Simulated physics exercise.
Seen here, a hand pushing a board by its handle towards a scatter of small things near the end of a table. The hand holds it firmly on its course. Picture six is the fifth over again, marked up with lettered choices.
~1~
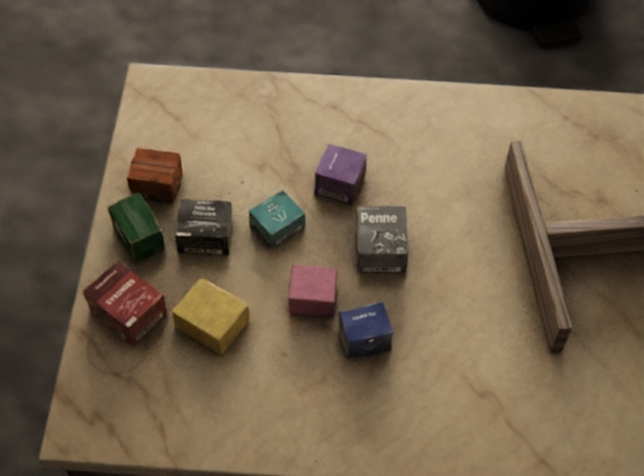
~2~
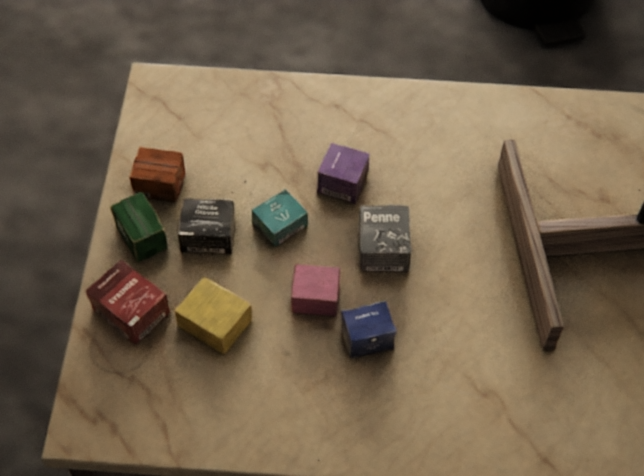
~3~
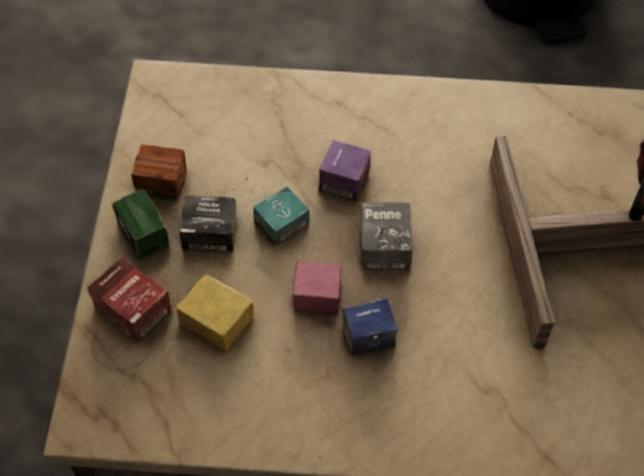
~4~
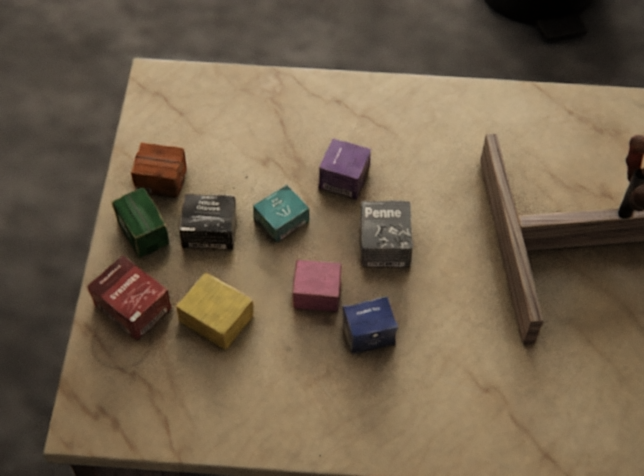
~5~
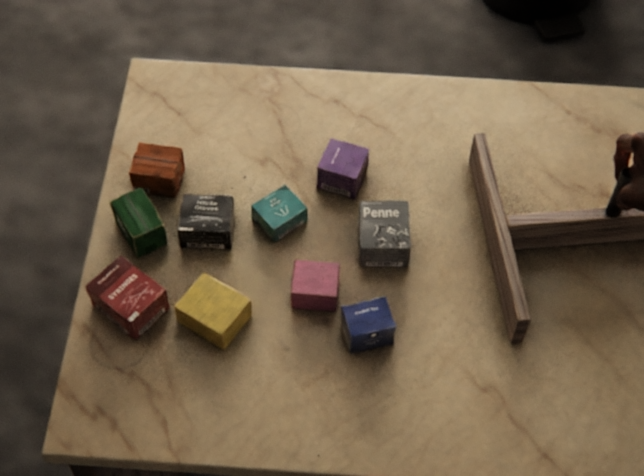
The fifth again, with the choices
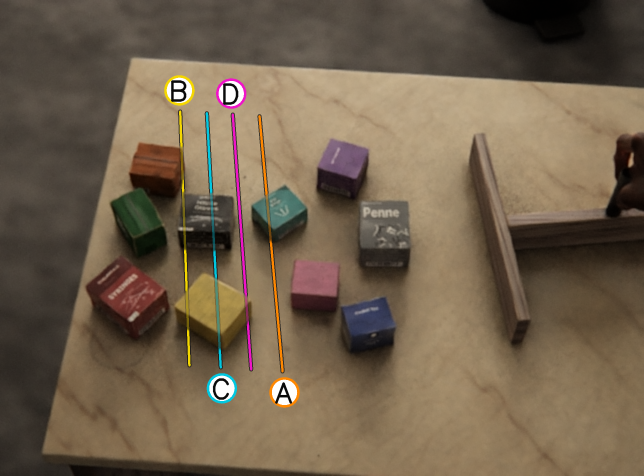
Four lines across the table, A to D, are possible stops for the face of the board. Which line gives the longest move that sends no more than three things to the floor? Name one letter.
It can go as far as B.
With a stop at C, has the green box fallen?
Yes.
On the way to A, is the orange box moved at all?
No.
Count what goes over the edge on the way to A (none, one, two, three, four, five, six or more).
The count is none.
On the marked copy, A at (270, 233); B at (184, 228); C at (213, 230); D at (241, 232).
Taking B. A third of the way, board (387, 214); grey packet (354, 234); green box (139, 222).
Two thirds of the way, board (274, 207); green box (94, 230); red box (123, 297).
When it is over, board (186, 201); green box over the edge; red box over the edge; three fallen.
As for the rest, A is within the limit but short; C is within the limit but short; D is within the limit but short.
